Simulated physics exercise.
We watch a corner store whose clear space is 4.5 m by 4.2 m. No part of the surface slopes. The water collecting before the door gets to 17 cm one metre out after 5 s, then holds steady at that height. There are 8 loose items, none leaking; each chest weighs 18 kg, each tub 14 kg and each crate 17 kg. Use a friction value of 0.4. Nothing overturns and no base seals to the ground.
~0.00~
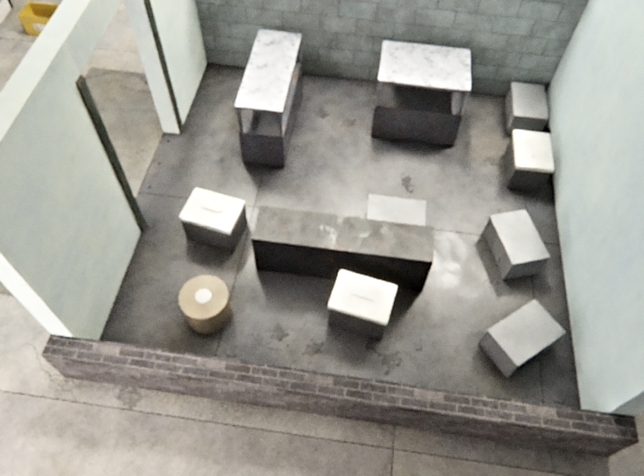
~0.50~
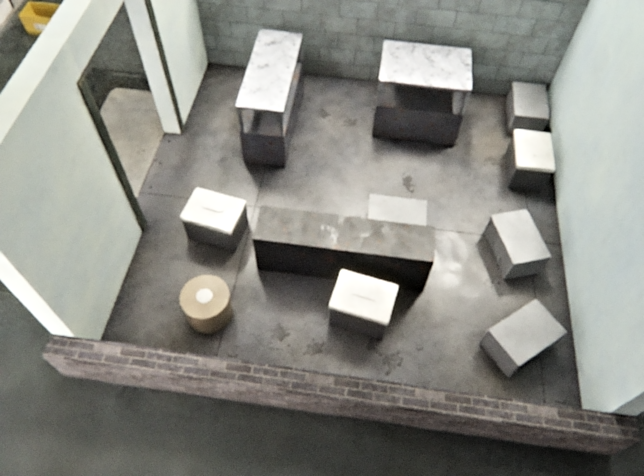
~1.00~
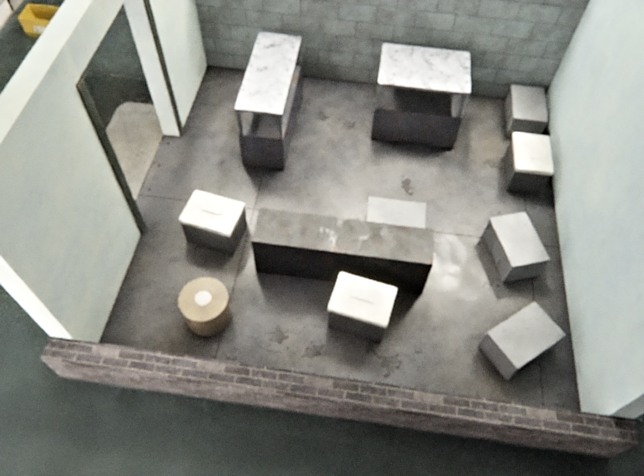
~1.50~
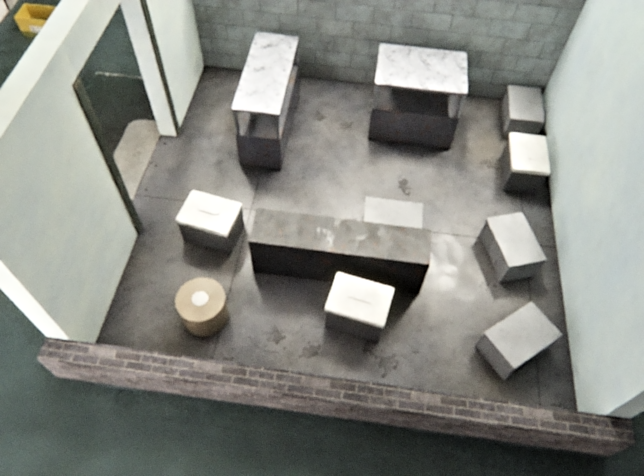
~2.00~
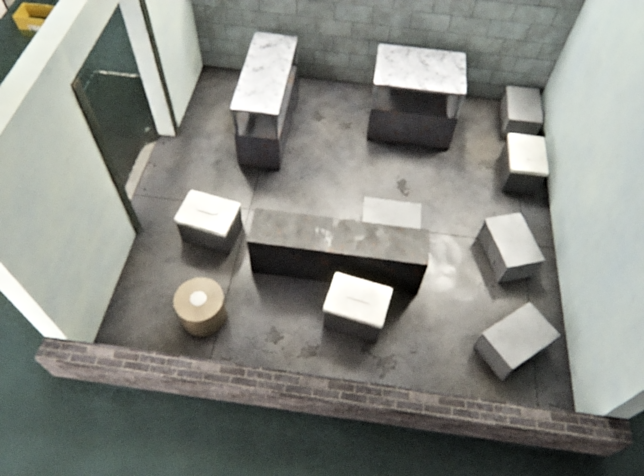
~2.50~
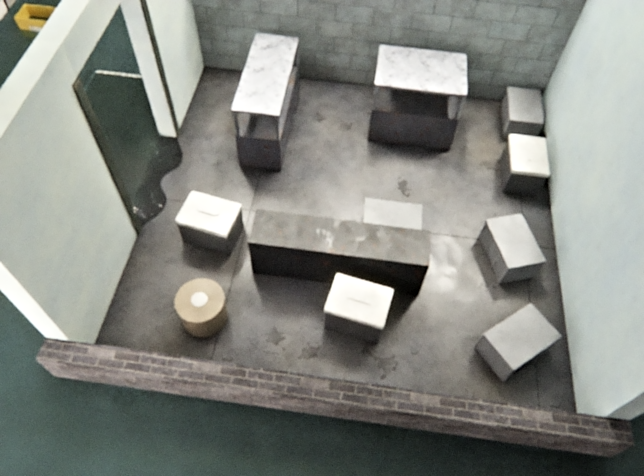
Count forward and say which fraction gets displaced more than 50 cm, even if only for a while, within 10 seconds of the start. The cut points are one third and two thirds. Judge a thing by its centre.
The moved part is smaller than a third.
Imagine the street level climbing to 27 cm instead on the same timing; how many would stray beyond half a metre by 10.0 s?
It would come to 6 of them.
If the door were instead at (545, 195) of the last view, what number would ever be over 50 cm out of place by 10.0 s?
That would give 3.
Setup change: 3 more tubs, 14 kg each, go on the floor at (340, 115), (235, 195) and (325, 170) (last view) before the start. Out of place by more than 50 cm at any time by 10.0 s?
One: Within it. Two: Beyond it. Three: Within it.
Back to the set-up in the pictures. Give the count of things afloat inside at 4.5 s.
Tally: 0 of them.
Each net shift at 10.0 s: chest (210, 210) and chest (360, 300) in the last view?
In that order: 40 cm, 0 cm.
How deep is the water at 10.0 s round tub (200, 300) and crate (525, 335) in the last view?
I'd estimate 3 cm for the first and 4 cm for the second.
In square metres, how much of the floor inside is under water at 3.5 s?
Near 1.0 m2 in all.
After 3.5 s 0 of 8 are over 50 cm from their spots; 0 afloat.
After 4.5 s 0 of 8 are over 50 cm from their spots; 0 afloat.
After 7.0 s 0 of 8 are over 50 cm from their spots; 0 afloat.
After 10.0 s 1 of 8 are over 50 cm from their spots, and 1 have been at some point; 3 afloat.
